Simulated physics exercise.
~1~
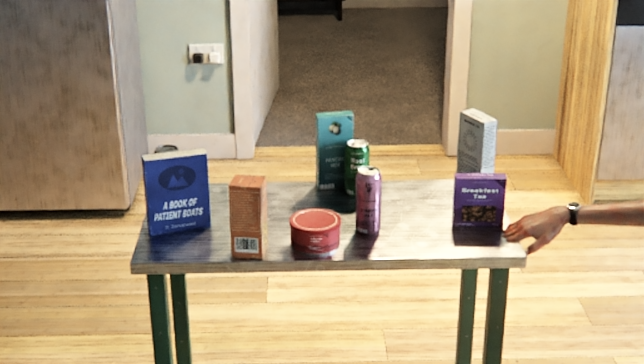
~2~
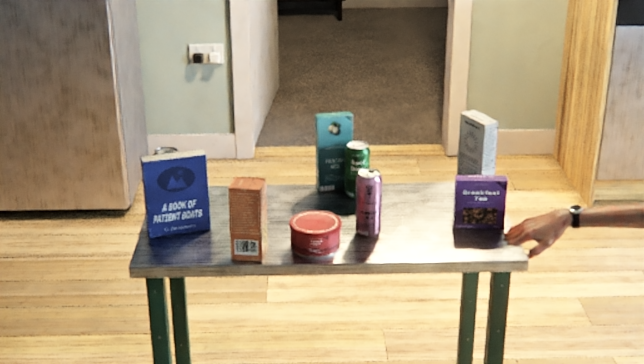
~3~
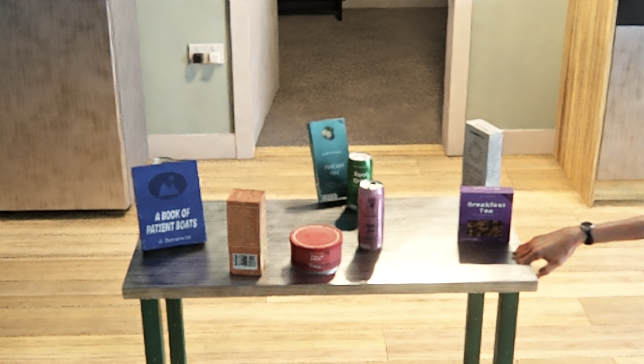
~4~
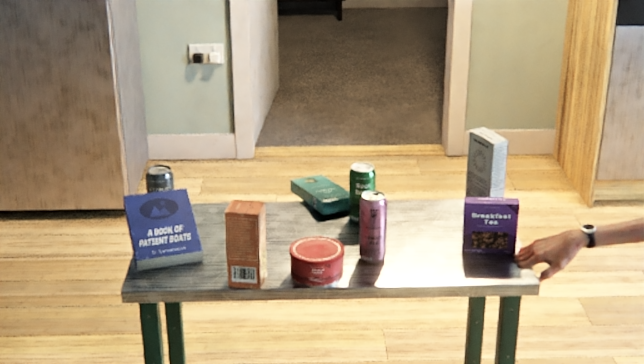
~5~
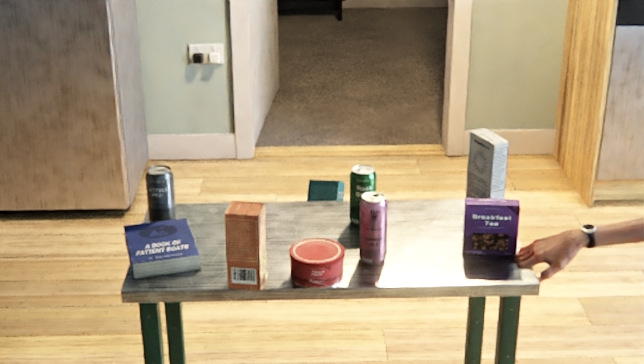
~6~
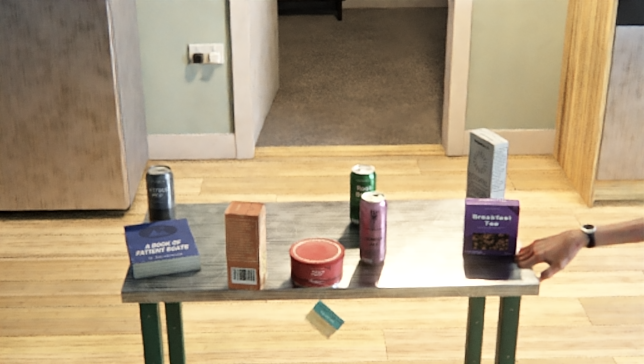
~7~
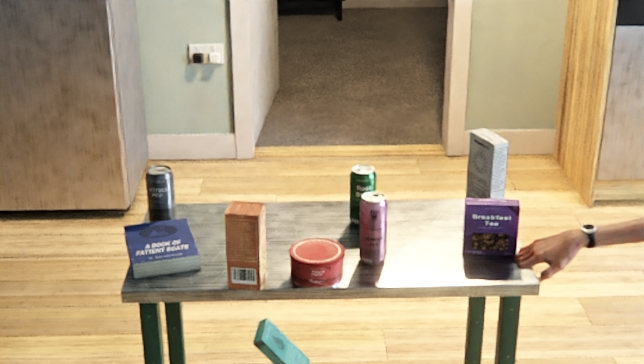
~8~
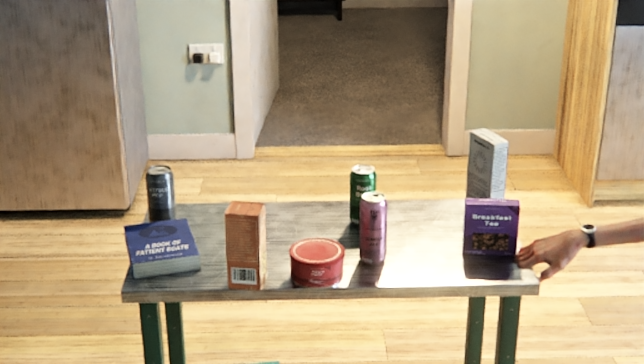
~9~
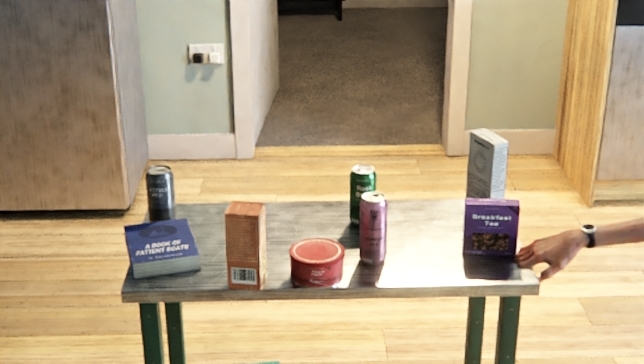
A light work table was pulled towards the viewer with a hand at its right end, and the turquoise packet toppled backwards off the far edge to the floor. The blue book tipped back but stayed on the table with everything else.
